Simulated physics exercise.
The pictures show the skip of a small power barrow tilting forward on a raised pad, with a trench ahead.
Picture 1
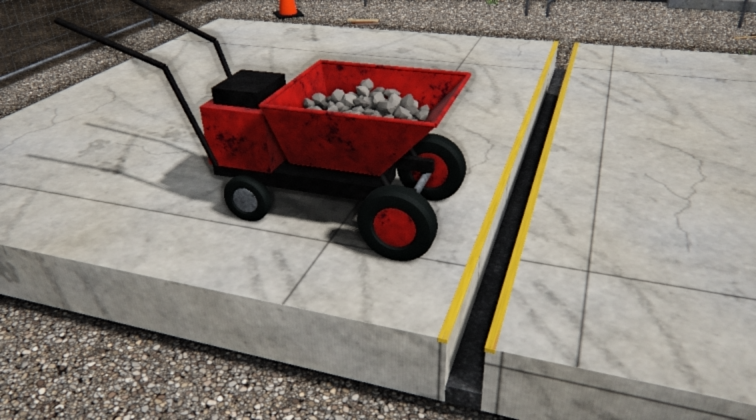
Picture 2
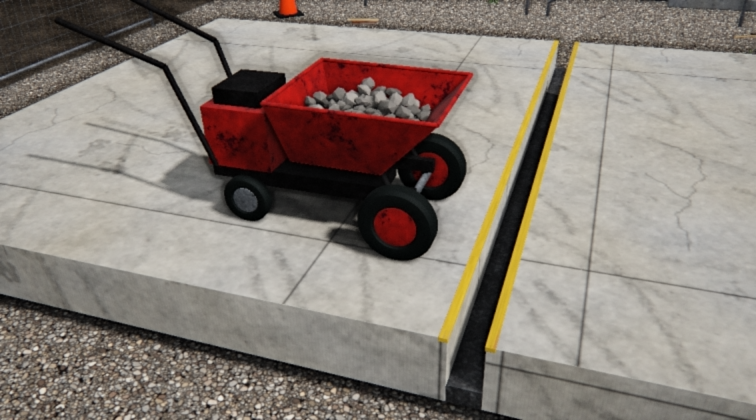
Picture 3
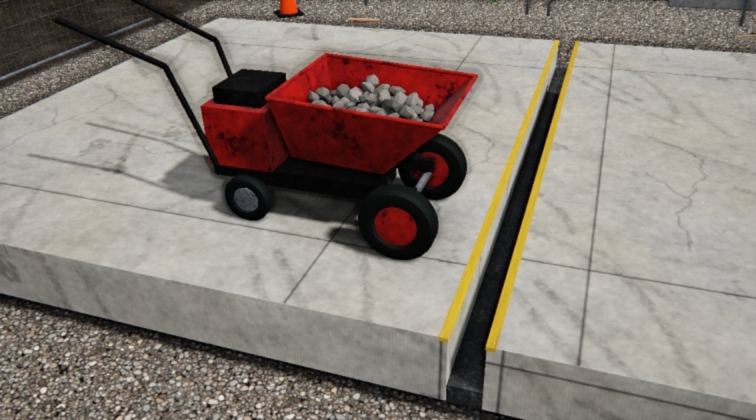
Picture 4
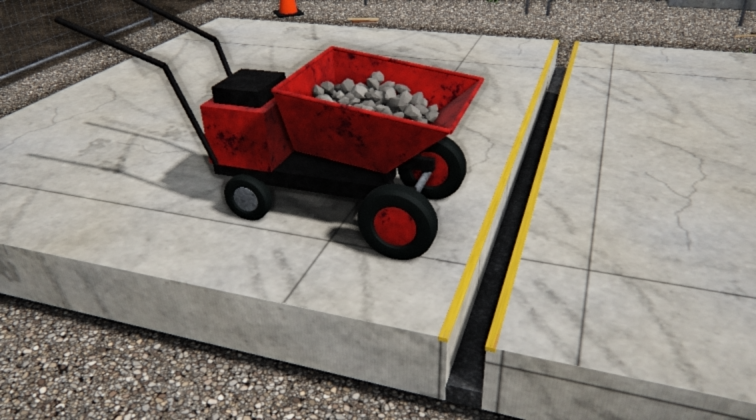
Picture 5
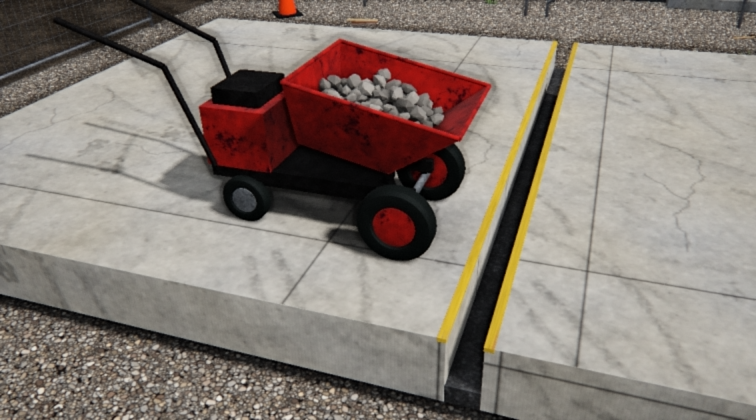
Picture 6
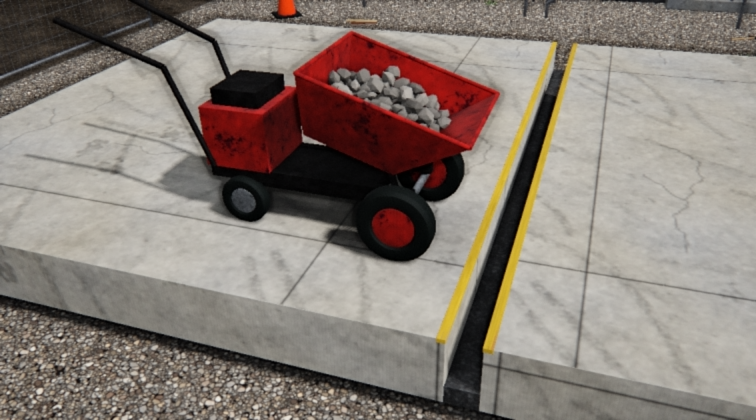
A raised pad of pale, cracked concrete, edged by gravel with a fence behind, is seen from above at an angle. A small red barrow with black handles and dark wheels stands left of centre, its skip holding grey broken stones, while a narrow dark trench with yellow-lined edges lies to its right. The skip, level at first, tilts gradually forward to the right as the barrow and camera stay still.
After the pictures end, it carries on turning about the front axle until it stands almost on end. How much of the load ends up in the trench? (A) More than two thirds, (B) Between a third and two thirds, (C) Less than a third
Option C: Less than a third.
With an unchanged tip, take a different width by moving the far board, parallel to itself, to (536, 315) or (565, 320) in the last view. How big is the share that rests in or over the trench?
About 60 and 100 per cent.
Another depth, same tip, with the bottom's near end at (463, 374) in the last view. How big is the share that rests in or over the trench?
0 %.
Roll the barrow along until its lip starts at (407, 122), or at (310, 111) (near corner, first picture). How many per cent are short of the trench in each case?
About 0 per cent first, about 50 per cent second.
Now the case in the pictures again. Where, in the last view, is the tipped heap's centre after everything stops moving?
Near (573, 247).
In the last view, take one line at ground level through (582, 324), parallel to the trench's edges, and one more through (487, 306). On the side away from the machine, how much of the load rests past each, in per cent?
In order: 30 percent, then 70 percent.
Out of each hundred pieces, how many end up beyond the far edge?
Roughly 75 percent of the pieces, I think.
Soon, skip tipped steeply; all in the skip.
A while on, skip tipped right over; about two thirds in the skip; about a third beyond it; a stray few falling.
Towards the end, skip tipped right over; about a quarter in the skip; most beyond it.
Finally, skip tipped right over; about a quarter in the skip; none in or heaped over the trench; most beyond it.
